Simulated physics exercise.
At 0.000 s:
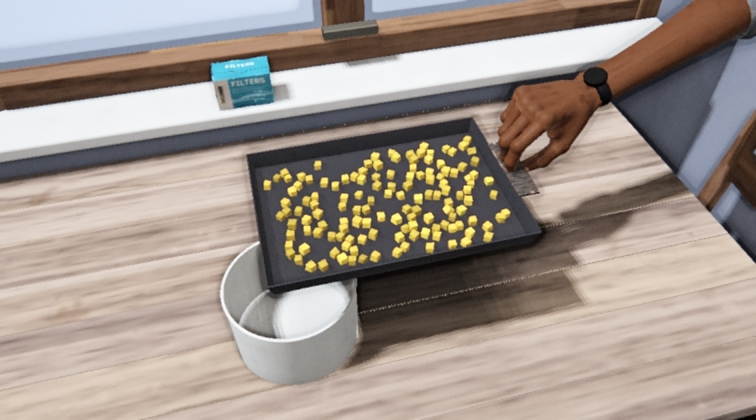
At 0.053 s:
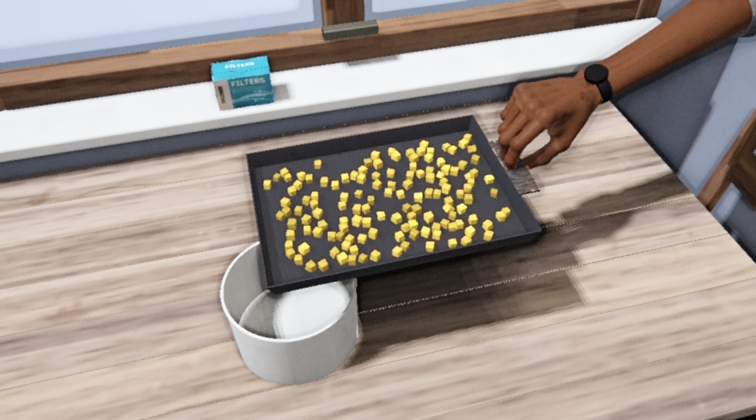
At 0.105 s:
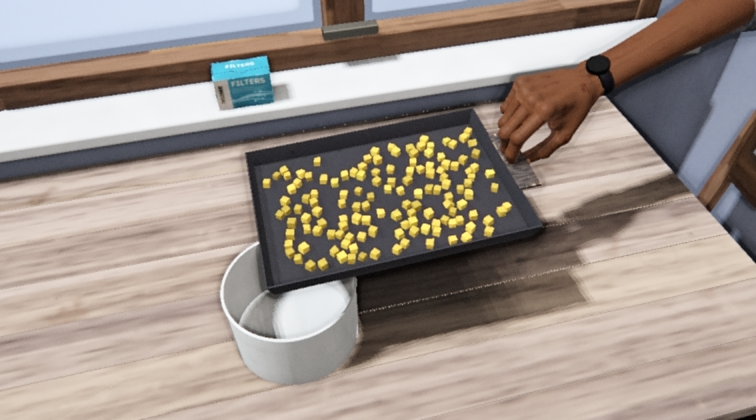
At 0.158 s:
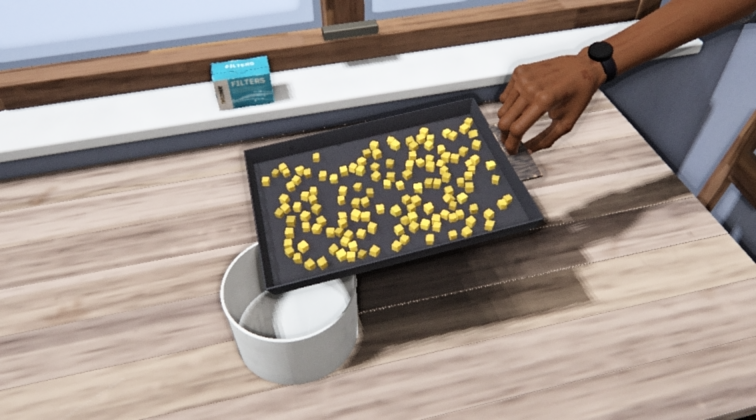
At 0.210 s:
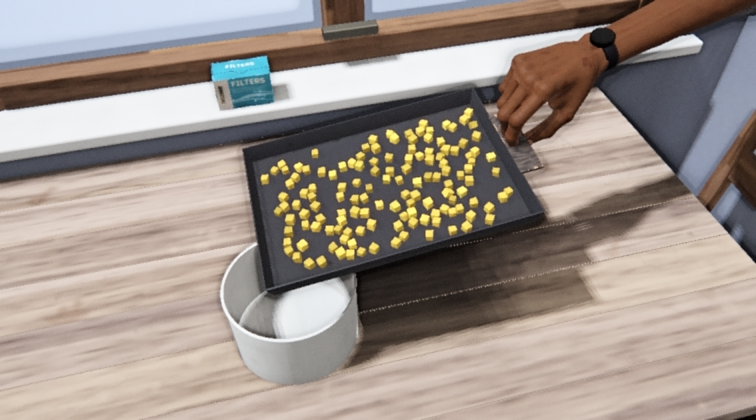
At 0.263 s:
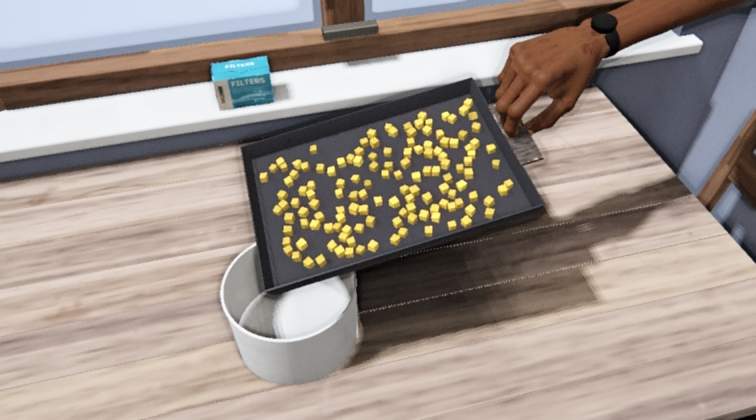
A pale wood-grain tabletop beside a wood-framed window is seen from above at an angle, in a view that stays still. A black tray scattered with small yellow cubes overlaps a round white pot at lower left, while a teal box sits on the white sill behind. A hand wearing a dark watch lifts the tray's right side slightly, tilting it toward the pot, and the cubes stay spread out.
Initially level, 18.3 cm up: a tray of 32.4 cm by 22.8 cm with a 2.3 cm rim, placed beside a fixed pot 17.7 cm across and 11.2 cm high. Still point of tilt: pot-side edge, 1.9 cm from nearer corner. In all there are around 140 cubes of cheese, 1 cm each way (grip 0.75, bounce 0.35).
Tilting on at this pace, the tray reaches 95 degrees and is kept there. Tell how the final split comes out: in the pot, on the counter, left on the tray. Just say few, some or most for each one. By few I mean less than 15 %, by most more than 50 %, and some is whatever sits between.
I would say pot few, counter most, tray few.
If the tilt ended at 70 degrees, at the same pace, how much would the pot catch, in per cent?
It would be near 5 per cent.
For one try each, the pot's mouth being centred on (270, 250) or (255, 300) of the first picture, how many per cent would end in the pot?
0 % and 75 %.
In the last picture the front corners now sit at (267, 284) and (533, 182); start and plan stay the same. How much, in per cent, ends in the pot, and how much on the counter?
Pot 30, counter 65.
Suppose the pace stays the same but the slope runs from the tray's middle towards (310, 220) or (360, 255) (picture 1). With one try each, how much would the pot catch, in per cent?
I'd put it at about 30 per cent for the first tilt and about 0 per cent for the second.
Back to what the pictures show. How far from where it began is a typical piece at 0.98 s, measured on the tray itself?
Roughly 12 cm.
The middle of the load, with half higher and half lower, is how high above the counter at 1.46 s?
Height: Around 20 cm.
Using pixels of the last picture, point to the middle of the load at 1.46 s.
The load's centre is near (249, 286) at that time.
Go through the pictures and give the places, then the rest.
In the first frame, tray tilt 0 degrees, front corners at (272, 282) and (534, 229); middle of the pieces at (388, 194); pot at (289, 283).
In the second frame, tray tilt 1 degrees, front corners at (272, 282) and (534, 227); middle of the pieces at (388, 193).
In the third frame, tray tilt 3 degrees, front corners at (271, 283) and (535, 223); middle of the pieces at (388, 190).
In the fourth frame, tray tilt 5 degrees, front corners at (271, 283) and (536, 216), lowest corner left front; middle of the pieces at (388, 185).
In the fifth frame, tray tilt 8 degrees, front corners at (270, 284) and (537, 209), lowest corner left front; middle of the pieces at (387, 180).
In the sixth frame, tray tilt 11 degrees, front corners at (269, 285) and (537, 202), lowest corner left front; middle of the pieces at (386, 175); pot at (289, 283). The tray's pace is about 55 degrees a second.
Then, at 0.98 s, tilt 50 degrees; the tray holds 100 %, the pot 0 %.
Then, at 1.46 s, tilt 77 degrees; the tray holds 60 %, the pot 0 %.
Then, at 2.01 s, tilt 95 degrees; the tray holds 20 %, the pot 5 %.
In the end, at 3.3 s, pot 5 %, counter 95 %, tray 0 %.
